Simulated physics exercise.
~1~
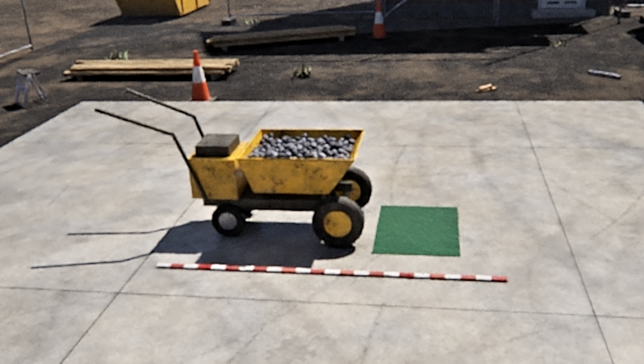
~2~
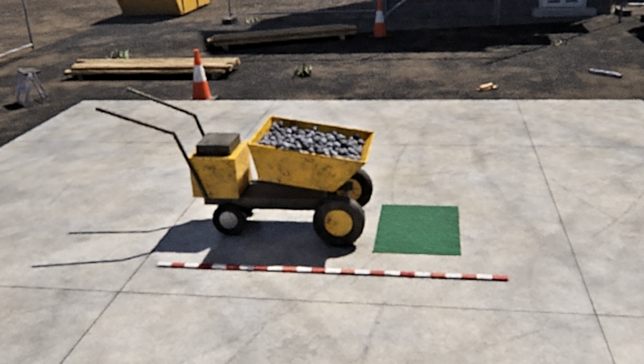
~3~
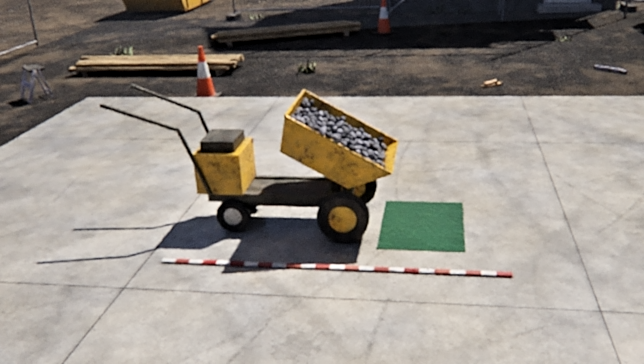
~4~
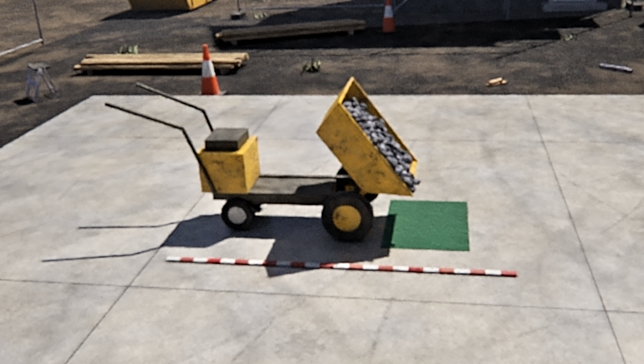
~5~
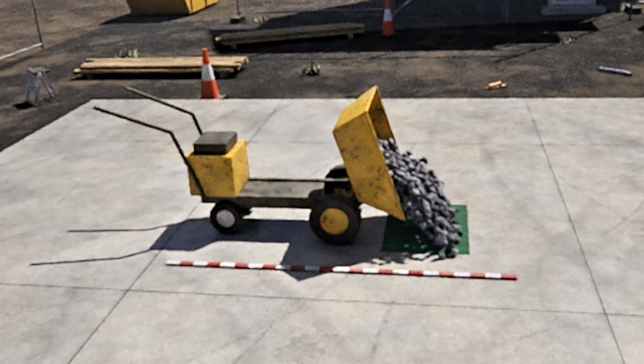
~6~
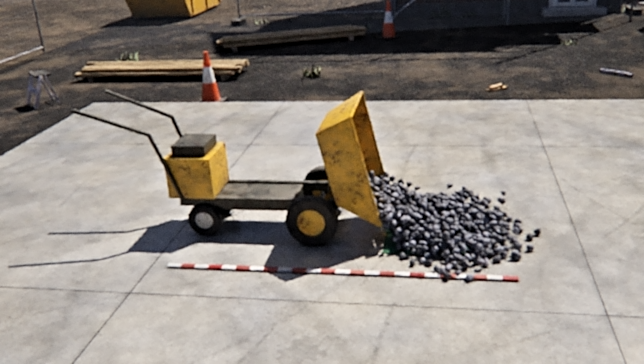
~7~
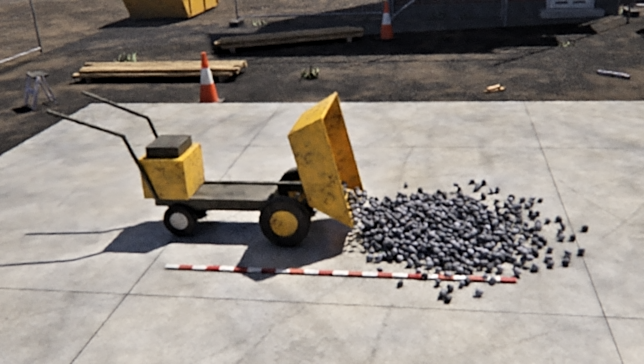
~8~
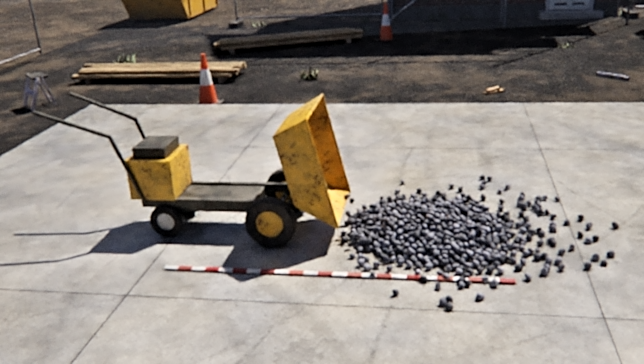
A yellow motor barrow tips grey stones over a green sheet while rolling left, leaving them spread.
